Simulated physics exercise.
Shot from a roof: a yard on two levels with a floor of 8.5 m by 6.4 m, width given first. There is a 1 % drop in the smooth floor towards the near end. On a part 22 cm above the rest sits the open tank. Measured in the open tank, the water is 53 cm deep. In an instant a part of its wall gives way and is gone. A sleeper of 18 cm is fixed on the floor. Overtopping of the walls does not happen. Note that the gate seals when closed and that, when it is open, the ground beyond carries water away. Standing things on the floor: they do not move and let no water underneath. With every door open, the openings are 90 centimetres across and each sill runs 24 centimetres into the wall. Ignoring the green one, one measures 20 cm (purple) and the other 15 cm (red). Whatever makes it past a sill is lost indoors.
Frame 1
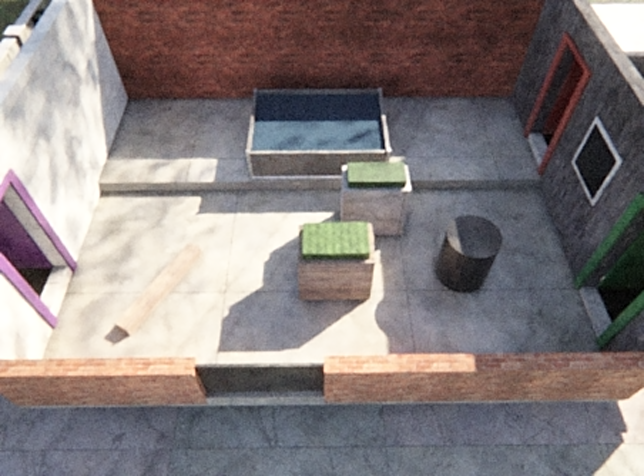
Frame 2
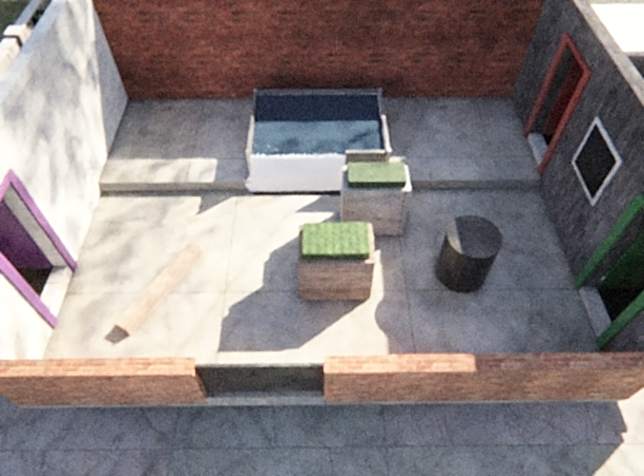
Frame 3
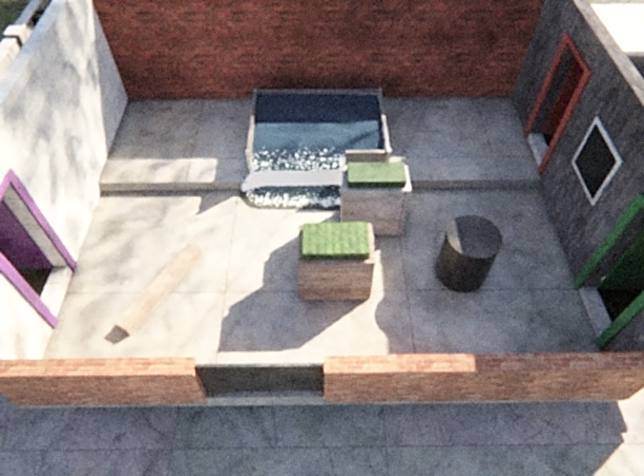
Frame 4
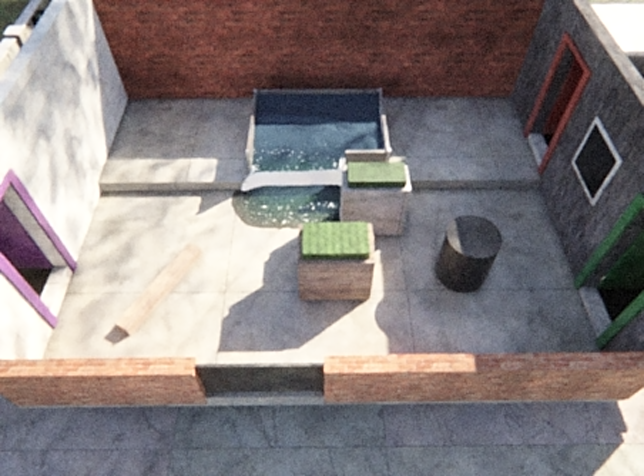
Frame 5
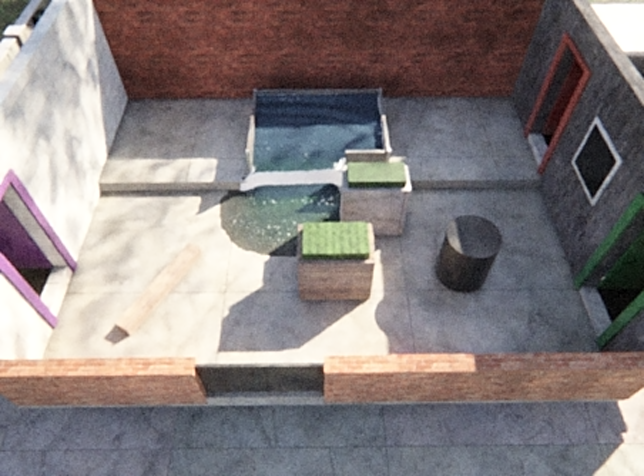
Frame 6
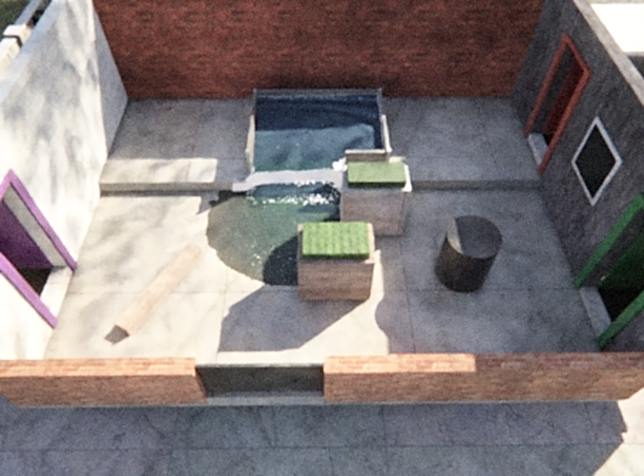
Walled concrete yard from above, water bursting through the front of an open tank and spreading around a grass-topped block.
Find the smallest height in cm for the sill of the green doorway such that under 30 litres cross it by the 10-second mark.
Around 6.5 cm is just enough.
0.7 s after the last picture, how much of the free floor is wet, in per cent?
Close to 20 per cent of it is wet.
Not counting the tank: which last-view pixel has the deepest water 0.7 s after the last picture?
Check close to (317, 259).
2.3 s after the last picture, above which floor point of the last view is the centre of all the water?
Centre estimate: (283, 237) px, approximately.
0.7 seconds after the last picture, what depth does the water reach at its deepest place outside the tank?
Around 44 centimetres.
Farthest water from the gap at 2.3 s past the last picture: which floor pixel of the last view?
(34, 383).
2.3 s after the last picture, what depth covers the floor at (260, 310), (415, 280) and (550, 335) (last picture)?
Roughly 6, 3 and 0 cm, in turn.
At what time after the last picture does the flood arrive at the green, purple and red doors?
Green door 3.2 s, purple door 2.0 s, red door not in the 10 s.
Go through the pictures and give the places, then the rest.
In the first frame, still water, 53 cm deep, in the open tank at (318, 122); the green door at (618, 280) is dry.
In the second frame, the gap is at (299, 169), the front 0.3 m out at (332, 193); the back of the open tank holds 53 cm.
In the third frame, water pours out at (299, 169) and has run 0.6 m, to (320, 207); about 13 cm deep outside, 53 cm at the back.
In the fourth frame, the gap is at (299, 170), the front 1.1 m out at a hidden place; the back of the open tank holds 53 cm.
In the fifth frame, the gap is at (299, 170), the front 1.7 m out at a hidden place; the back of the open tank holds 49 cm.
In the sixth frame, the front is at (278, 280), 2.2 m from the gap at (299, 170); 4.6 m2 of floor is wet, 44 cm left at the back; 3.7 m in a straight line remain to the green door at (618, 280).
Then, 0.7 s after the last picture water covers 20 % of the floor, deepest (44 cm) near (317, 259); it has not reached the green door.
Then, 2.3 s after the last picture water covers 40 % of the floor, deepest (40 cm) near (34, 383); it has not reached the green door.
Then, 9.3 s after the last picture water covers 65 % of the floor, deepest (14 cm) near (542, 196); 11 cm at the green door, 1 litre in over its 11 cm sill.
At the green door as built, the water peaked near 12 cm, 5.7 s after the last picture.
With a sill of 6 cm, 41 litres would have come in within the 10 s; with 8.5 cm, 11 litres. So under 30 litres takes about 6.5 cm.
